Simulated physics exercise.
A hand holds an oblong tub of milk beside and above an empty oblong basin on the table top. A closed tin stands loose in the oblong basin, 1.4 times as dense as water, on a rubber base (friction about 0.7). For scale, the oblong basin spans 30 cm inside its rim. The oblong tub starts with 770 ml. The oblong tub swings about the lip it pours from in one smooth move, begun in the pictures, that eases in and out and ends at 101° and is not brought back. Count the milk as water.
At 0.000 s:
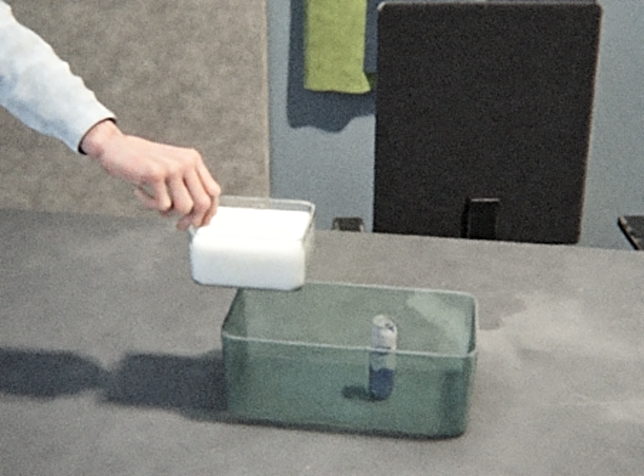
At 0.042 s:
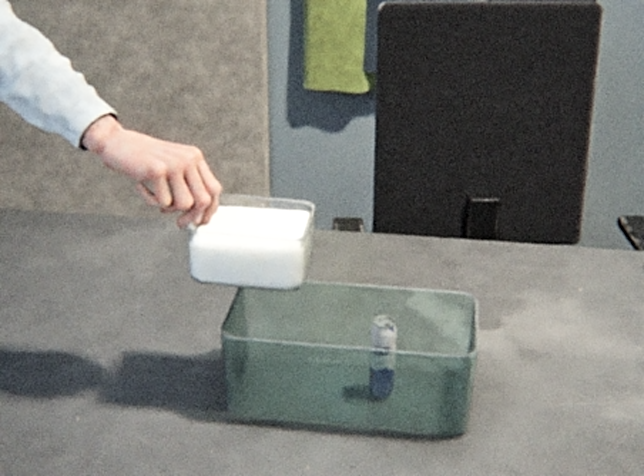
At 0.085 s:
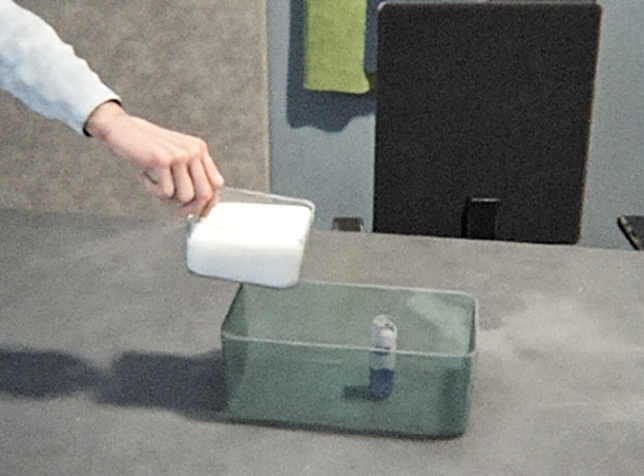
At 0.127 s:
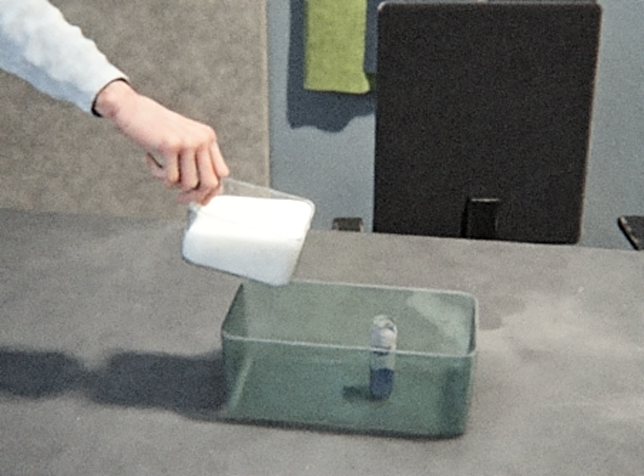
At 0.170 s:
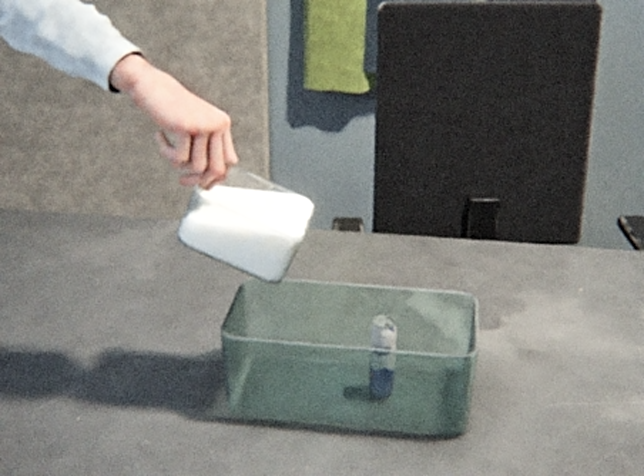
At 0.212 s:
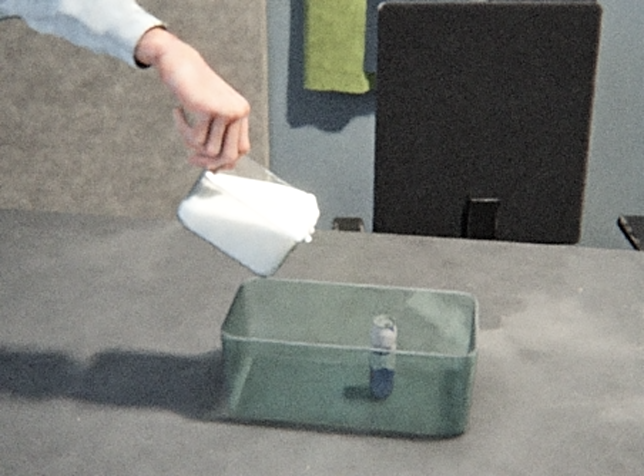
On a dark grey table top, seen from slightly above by a camera that stays still, a black panel and a hanging green cloth stand out against the grey background. A hand in a pale sleeve holds a clear oblong tub of white milk above the left of a greenish see-through basin containing a small upright tin. The hand rises and steadily tilts the tub rightward, bringing milk to its lower lip.
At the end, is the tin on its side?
The tin stays up.
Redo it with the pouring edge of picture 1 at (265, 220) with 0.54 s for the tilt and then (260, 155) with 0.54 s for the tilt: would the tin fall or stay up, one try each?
First it goes over; then it remains upright.
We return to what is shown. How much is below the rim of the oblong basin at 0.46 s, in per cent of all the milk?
Some 10 per cent.
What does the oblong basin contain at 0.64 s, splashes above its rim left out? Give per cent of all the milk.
Some 80 per cent.
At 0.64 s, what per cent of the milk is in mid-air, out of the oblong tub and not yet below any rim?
Near 16 in a hundred.
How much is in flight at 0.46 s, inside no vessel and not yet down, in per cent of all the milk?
About 54 per cent.
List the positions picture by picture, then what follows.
In the first picture, it leans 0°; its right rim is at (309, 223); the milk meets the walls at (202, 222) and (308, 230); the oblong basin's rim runs from (232, 306) to (477, 325); the tin's top is at (384, 325).
In the second picture, it leans 2°; its right rim is at (308, 223); the milk meets the walls at (202, 222) and (308, 228).
In the third picture, it leans 6°; its right rim is at (308, 223); the milk meets the walls at (200, 218) and (307, 223).
In the fourth picture, it leans 13°; its right rim is at (308, 223); the milk meets the walls at (198, 211) and (308, 218).
In the fifth picture, it leans 23°; its right rim is at (307, 223); the milk meets the walls at (196, 200) and (309, 217); 3 per cent is over the edge.
In the sixth picture, it leans 34°; its right rim is at (307, 223); the milk meets the walls at (195, 185) and (307, 213); 5 per cent is over the edge.
Then, 0.46 s in, the tilt is 96° and 36 per cent is still to pour; the tin stands where it began.
Then, 0.64 s in, the tilt is 101° and 4 per cent is still to pour; the tin stands where it began.
Then, 0.83 s in, the tilt is 101° and 1 per cent is still to pour; the tin stands where it began.
Then, 1.04 s in, the tilt is 101° and 0 per cent is still to pour; the tin stands where it began.
Finally, the tin stands where it began.
